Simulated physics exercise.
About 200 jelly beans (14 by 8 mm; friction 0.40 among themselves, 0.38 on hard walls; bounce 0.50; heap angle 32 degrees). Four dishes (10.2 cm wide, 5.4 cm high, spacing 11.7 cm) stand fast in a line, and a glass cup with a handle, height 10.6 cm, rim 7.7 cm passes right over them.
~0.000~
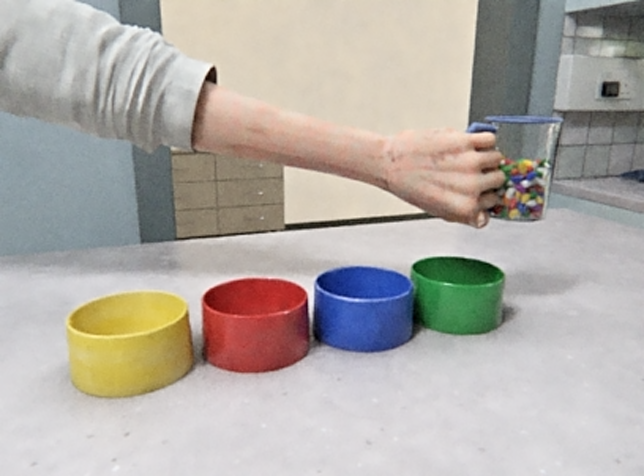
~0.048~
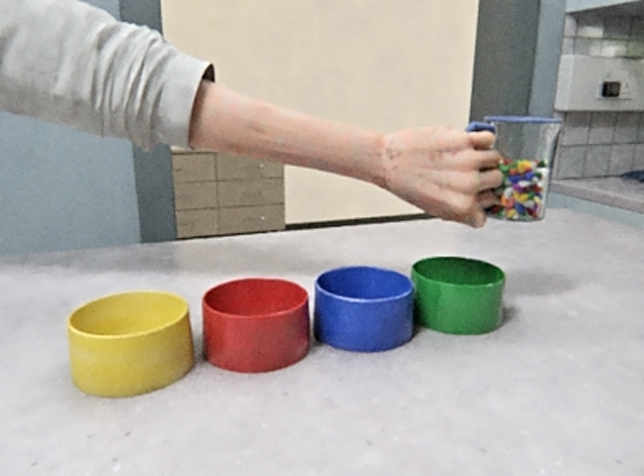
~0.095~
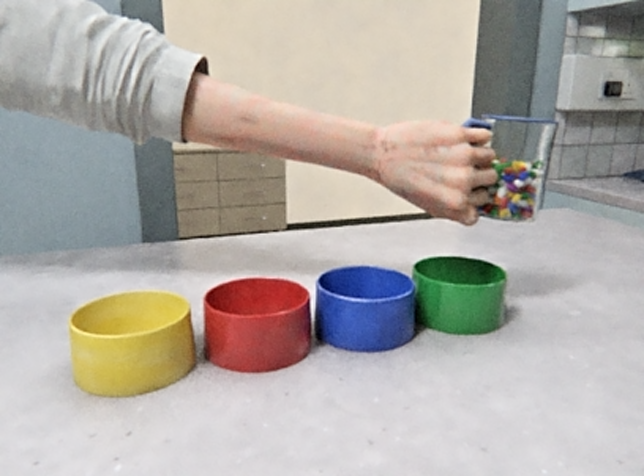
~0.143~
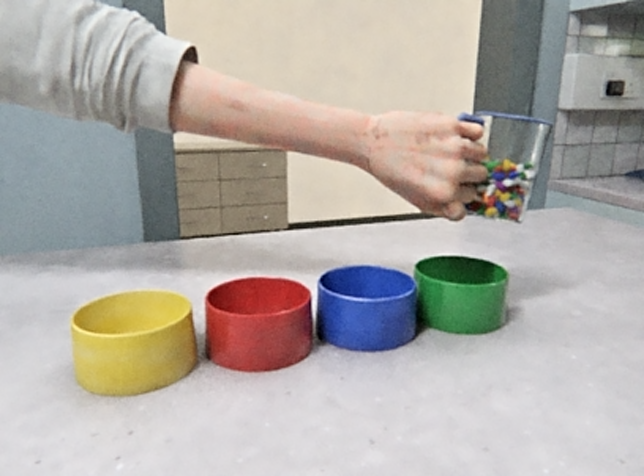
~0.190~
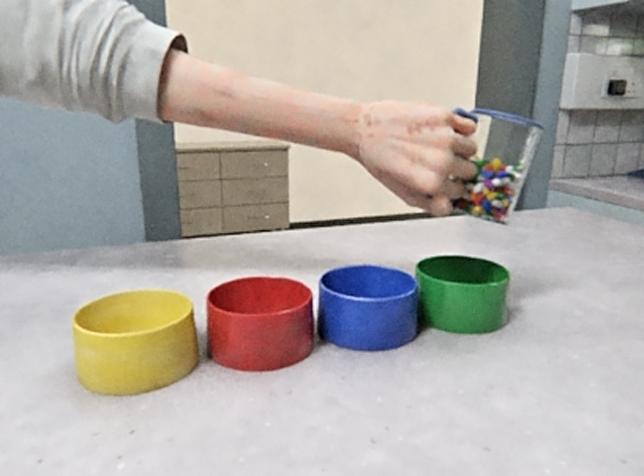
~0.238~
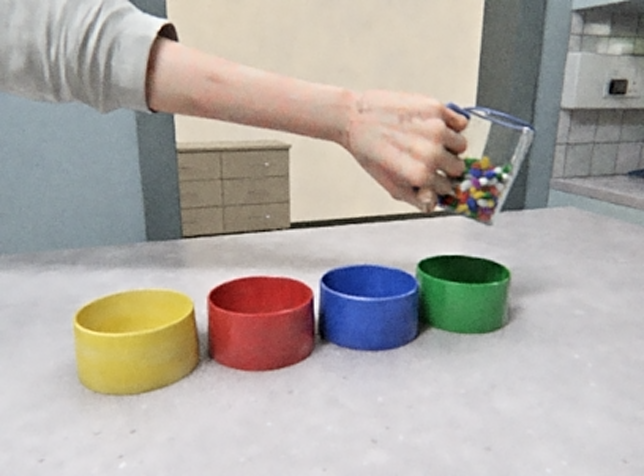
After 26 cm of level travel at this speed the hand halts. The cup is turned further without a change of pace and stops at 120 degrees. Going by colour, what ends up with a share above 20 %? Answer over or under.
Red under, blue over, green under, yellow under, counter under.
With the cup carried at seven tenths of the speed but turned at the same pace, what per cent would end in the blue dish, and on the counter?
Then: Blue 100; counter 0.
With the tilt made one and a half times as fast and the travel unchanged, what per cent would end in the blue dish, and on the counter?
Blue 100, counter 0.
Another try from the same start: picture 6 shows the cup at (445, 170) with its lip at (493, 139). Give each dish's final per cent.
Red 0; blue 100; green 0; yellow 0.
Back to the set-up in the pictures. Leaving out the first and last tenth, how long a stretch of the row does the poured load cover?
About 6 cm.
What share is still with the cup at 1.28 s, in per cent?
Roughly 30 per cent.
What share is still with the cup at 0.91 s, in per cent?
Roughly 100 per cent.
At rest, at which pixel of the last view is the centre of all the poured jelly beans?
At about (372, 308).
Then, at 0.64 s, tilt 69 degrees; cup holds 100 %.
After 0.91 s, tilt 101 degrees; cup holds 100 %.
After 1.28 s, tilt 120 degrees; cup holds 30 %, blue 60 %.
In the end, at 2.1 s, red 0 %, blue 100 %, green 0 %, yellow 0 %, counter 0 %.
